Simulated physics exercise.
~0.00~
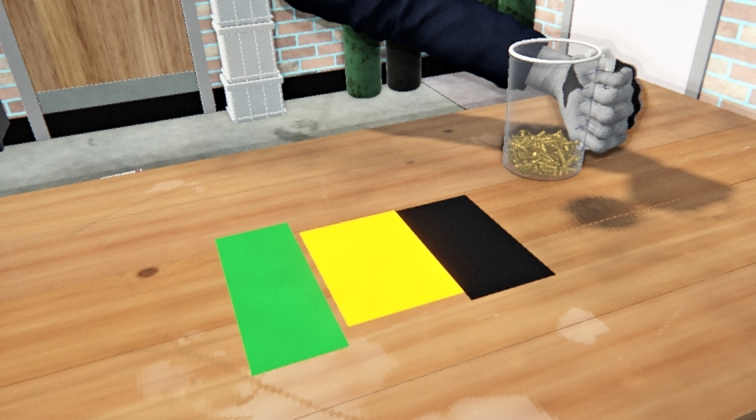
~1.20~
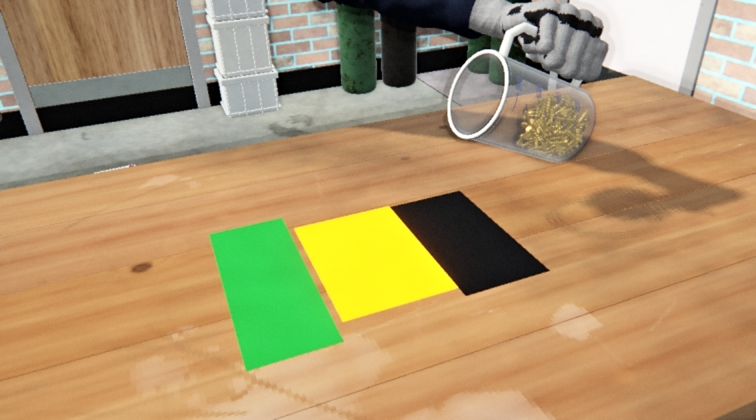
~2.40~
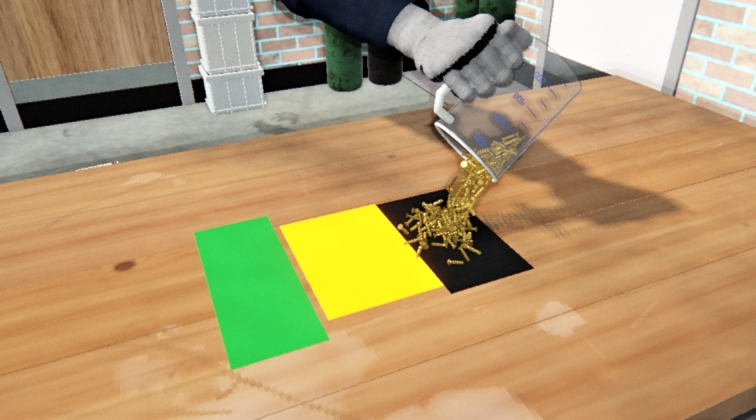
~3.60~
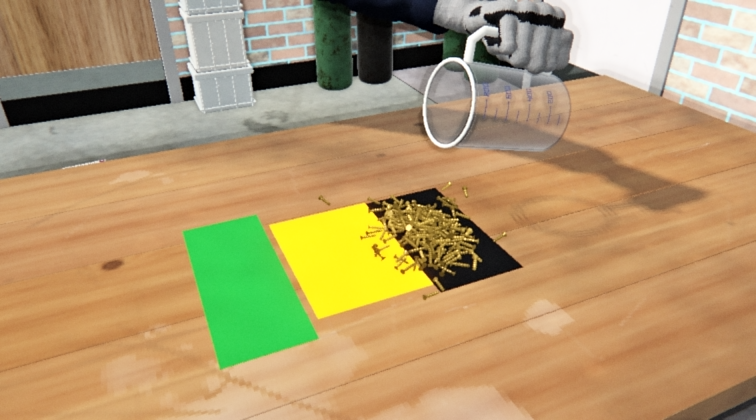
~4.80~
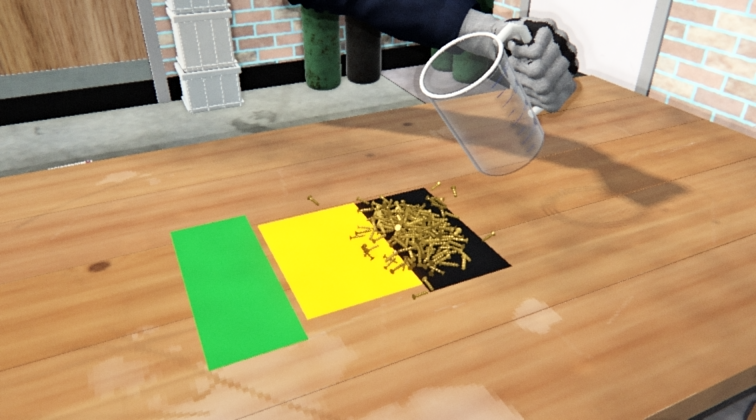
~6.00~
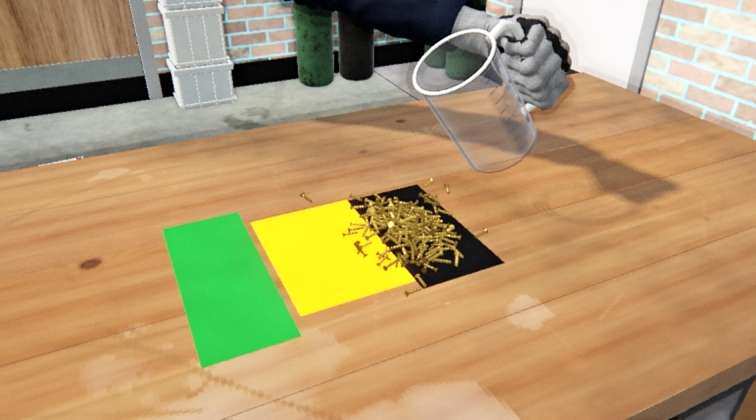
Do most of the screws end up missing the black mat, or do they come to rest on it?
Most of the screws come to rest on the black mat. Only a small share lies on the yellow mat, a few are on the bare table, and none are on the green mat or left in the jug.
